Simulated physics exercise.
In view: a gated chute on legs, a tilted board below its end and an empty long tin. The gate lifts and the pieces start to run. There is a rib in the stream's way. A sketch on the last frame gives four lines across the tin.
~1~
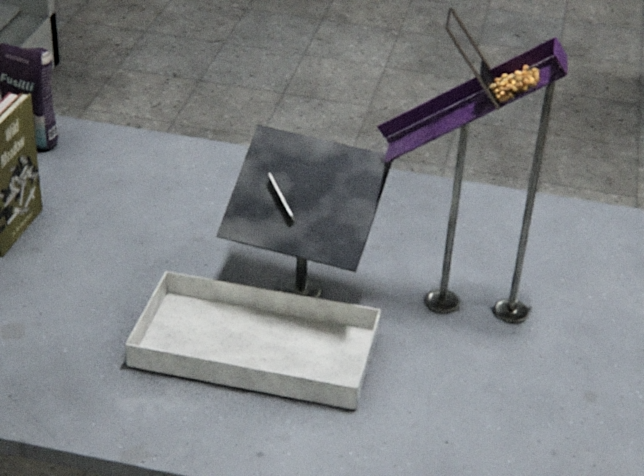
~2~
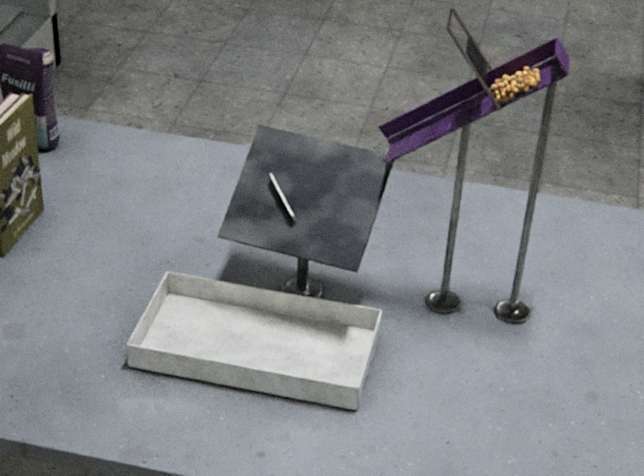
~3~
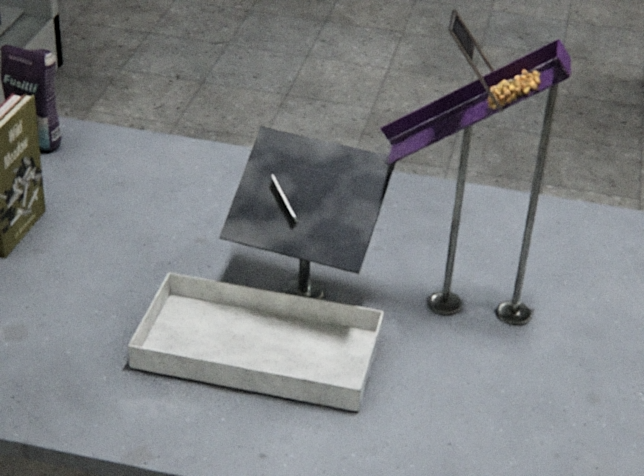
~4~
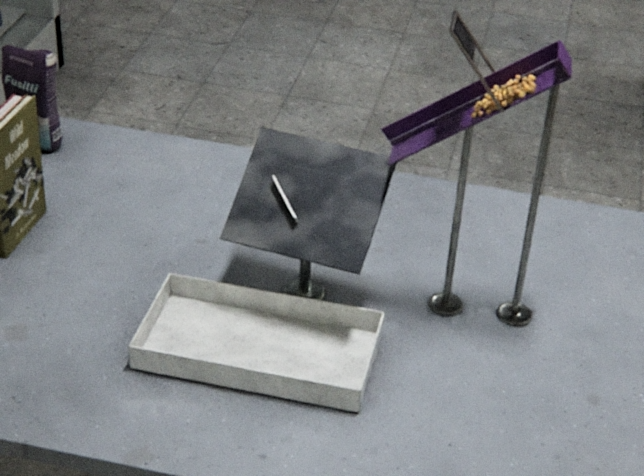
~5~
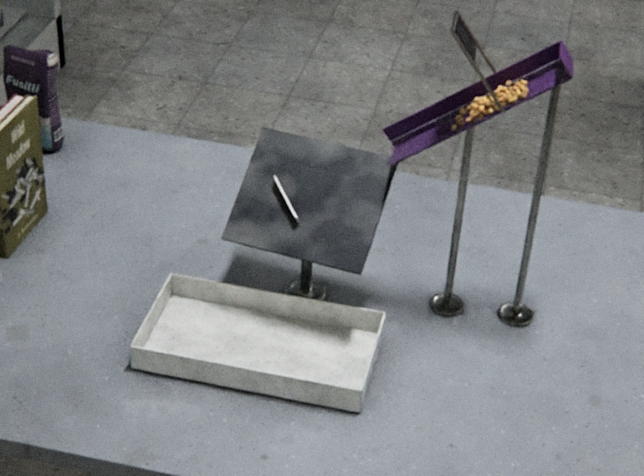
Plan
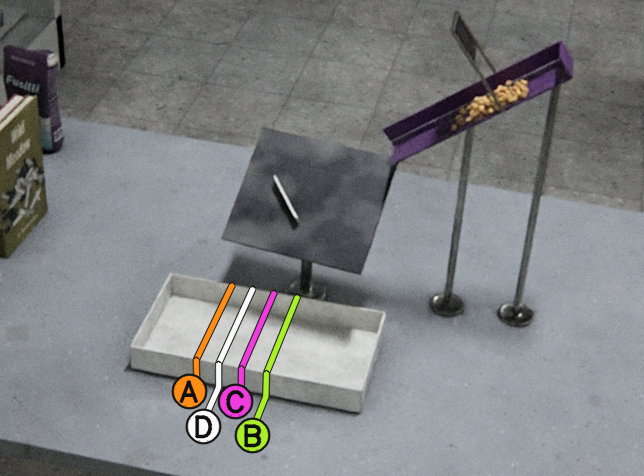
A clump of chickpeas sat behind a gate in a raised purple chute, then the gate lifted and they began sliding down to the left, spreading out above a tilted dark board and an empty tray.
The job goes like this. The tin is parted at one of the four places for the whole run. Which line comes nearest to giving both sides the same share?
I would pick line B.
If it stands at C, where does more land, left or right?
More lands on the right.
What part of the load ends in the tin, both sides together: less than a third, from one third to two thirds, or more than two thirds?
It is more than two thirds.
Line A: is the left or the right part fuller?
More lands on the right.
On the marked copy, line A crosses the front rim at (196, 358); line B crosses the front rim at (266, 372); line C crosses the front rim at (241, 367); line D crosses the front rim at (218, 363).
For line A, of what is caught, a stray few on the left of the divider, nearly all on the right.
For line B, of what is caught, about half on the left of the divider, about half on the right.
For line C, of what is caught, a small part on the left of the divider, nearly all on the right.
For line D, of what is caught, a stray few on the left of the divider, nearly all on the right.
